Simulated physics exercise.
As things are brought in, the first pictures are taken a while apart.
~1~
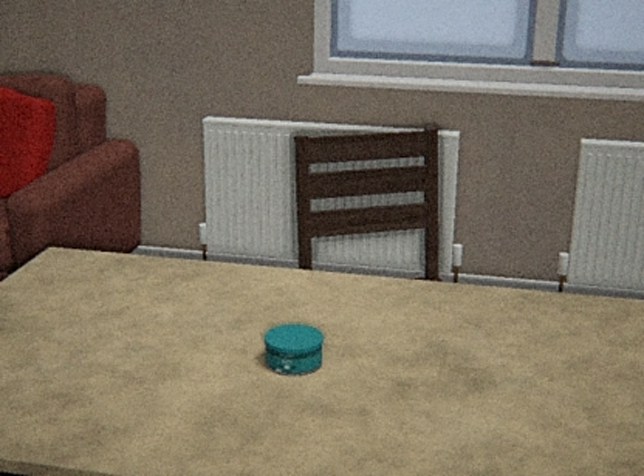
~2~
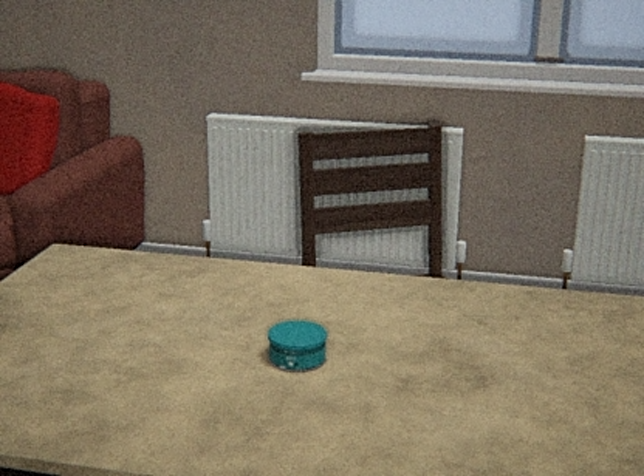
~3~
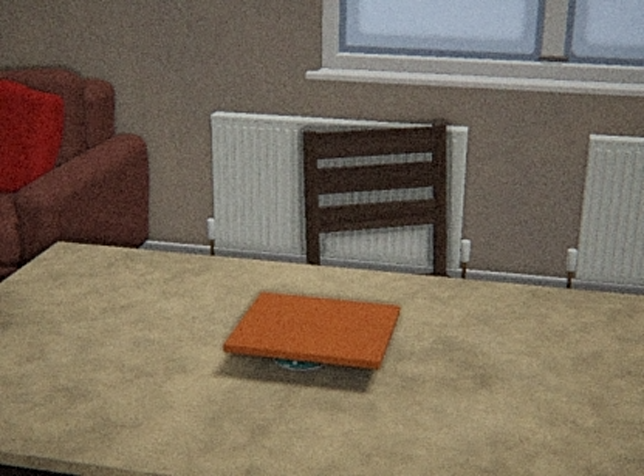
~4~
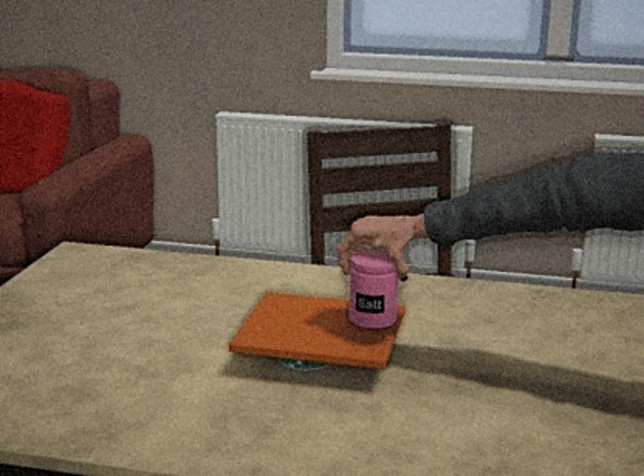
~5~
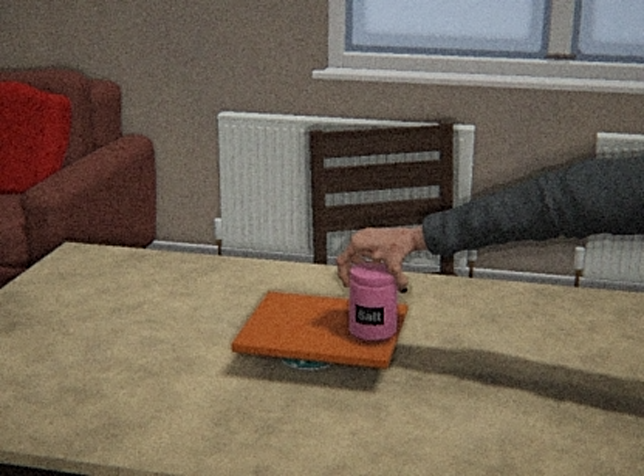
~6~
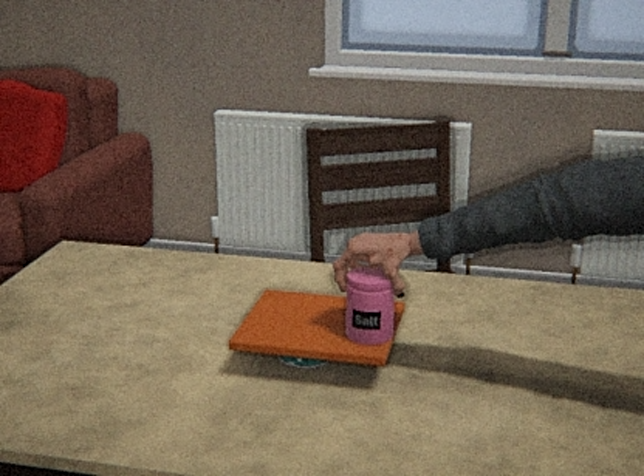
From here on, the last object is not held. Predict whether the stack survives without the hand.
A fall.
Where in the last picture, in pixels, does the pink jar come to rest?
At about (452, 365).
Then, 0.30 s after the last picture, pink jar now fallen; orange lid tipped 31° from how it was.
Then, 0.50 s after the last picture, things are still on the move.
Then, 1.20 s after the last picture, nothing new.
At rest, fallen, pink jar; the other 2 in place. Seen from the same camera at the end, pink jar near (452, 365). The stack gives way.
